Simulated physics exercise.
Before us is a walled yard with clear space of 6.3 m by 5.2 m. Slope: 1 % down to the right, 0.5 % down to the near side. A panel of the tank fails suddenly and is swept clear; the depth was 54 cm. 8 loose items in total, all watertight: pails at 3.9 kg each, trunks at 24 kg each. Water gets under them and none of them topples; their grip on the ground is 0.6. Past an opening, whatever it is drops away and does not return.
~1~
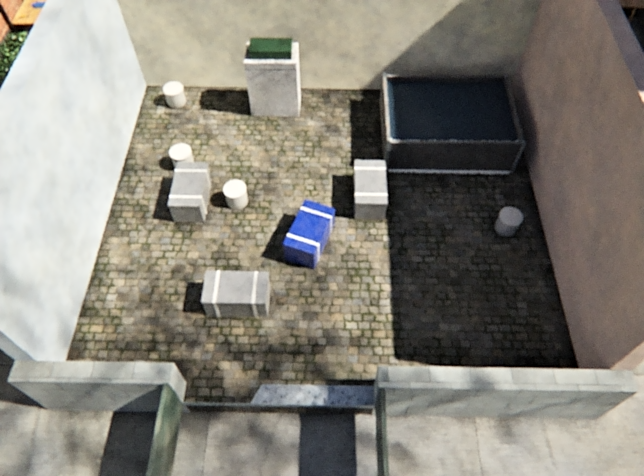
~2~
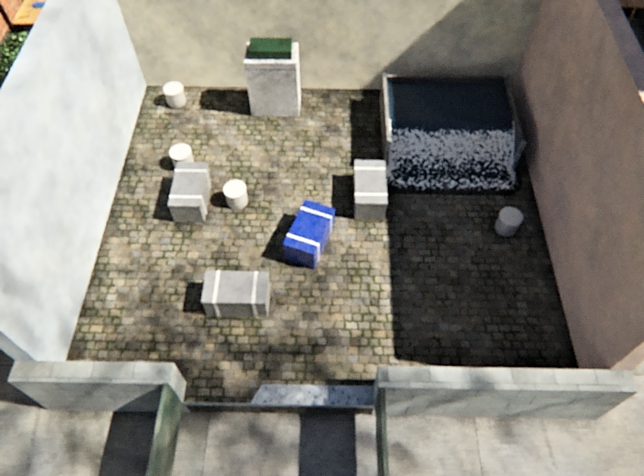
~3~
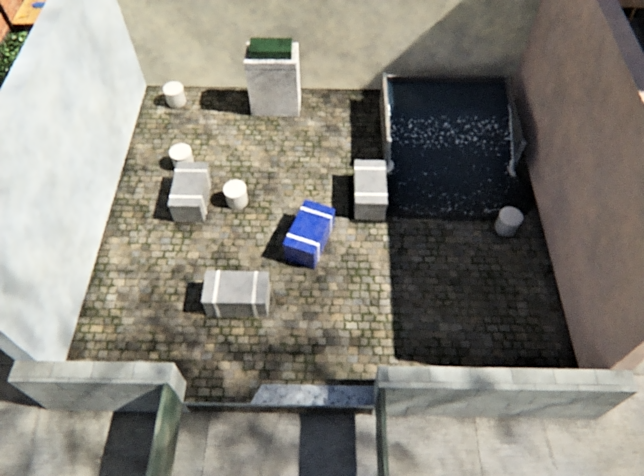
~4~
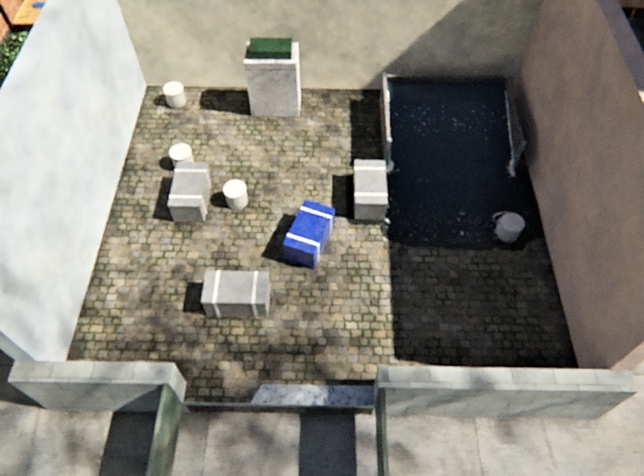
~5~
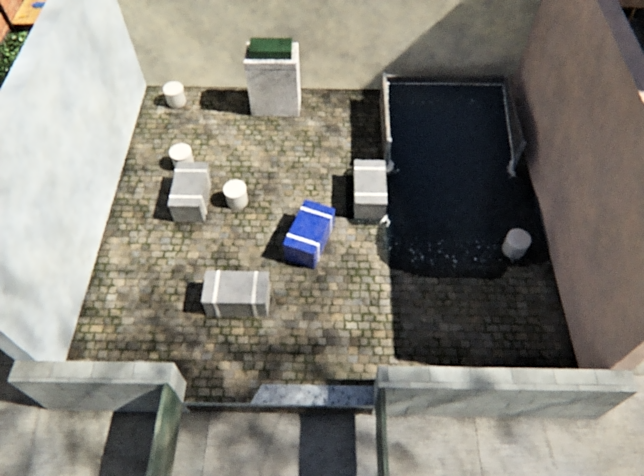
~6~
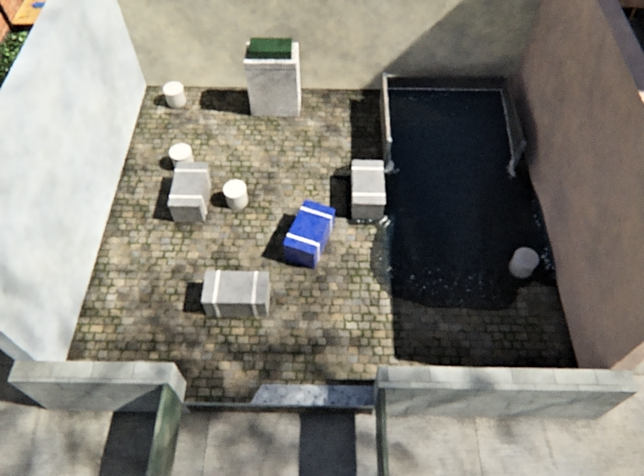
Dark water pours from a tank and spreads across the paved yard, shifting one pail slightly.
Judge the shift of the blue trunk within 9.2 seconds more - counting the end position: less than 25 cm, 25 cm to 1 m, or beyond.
Distance: Middling.
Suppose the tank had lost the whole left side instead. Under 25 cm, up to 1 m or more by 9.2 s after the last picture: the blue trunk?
In that case the blue trunk stays put.
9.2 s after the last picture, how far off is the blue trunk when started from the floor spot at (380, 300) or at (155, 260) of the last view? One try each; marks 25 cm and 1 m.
I'd expect that it gets borne away first and remains where it was second.
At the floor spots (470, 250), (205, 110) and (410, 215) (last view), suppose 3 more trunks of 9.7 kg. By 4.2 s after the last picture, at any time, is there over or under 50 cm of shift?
Respectively: Greater, smaller, greater.
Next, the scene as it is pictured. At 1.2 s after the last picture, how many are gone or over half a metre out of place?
I make it 1.
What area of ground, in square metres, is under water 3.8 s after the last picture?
About 19 m2.
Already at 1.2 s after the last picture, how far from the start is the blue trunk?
Shift: About 0 cm.
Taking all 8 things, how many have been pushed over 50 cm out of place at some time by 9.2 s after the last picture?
2.
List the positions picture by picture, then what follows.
The blue trunk at (309, 226) rests on the ground; water covers 2.6 m2; 0 of 8 have shifted, in the first picture.
The blue trunk at (309, 226), on the bottom; water covers 3.5 m2; 0 of 8 have shifted, in the second picture.
The blue trunk at (309, 226), on the bottom; water covers 4.6 m2; 0 of 8 have shifted, in the third picture.
The blue trunk at (309, 226), on the bottom; water covers 5.6 m2; 1 of 8 have shifted, in the fourth picture.
The blue trunk at (309, 226) rests on the ground; 6.7 m2 under water; 1 of 8 have shifted, in the fifth picture.
The blue trunk at (309, 226) rests on the ground; 7.9 m2 under water; 1 of 8 have shifted, in the sixth picture.
Then, 1.2 s after the last picture the blue trunk is near (309, 226), 0.0 m from its start, aground; 0 of 8 are out; 1 afloat.
Then, 3.8 s after the last picture the blue trunk is near (302, 222), 0.1 m from its start, aground; 0 of 8 are out; 1 afloat.
Then, 6.2 s after the last picture the blue trunk is near (276, 210), 0.5 m from its start, aground; 0 of 8 are out; 1 afloat.
Then, 9.2 s after the last picture the blue trunk is near (276, 210), 0.5 m from its start, aground; 0 of 8 are out; 0 afloat.
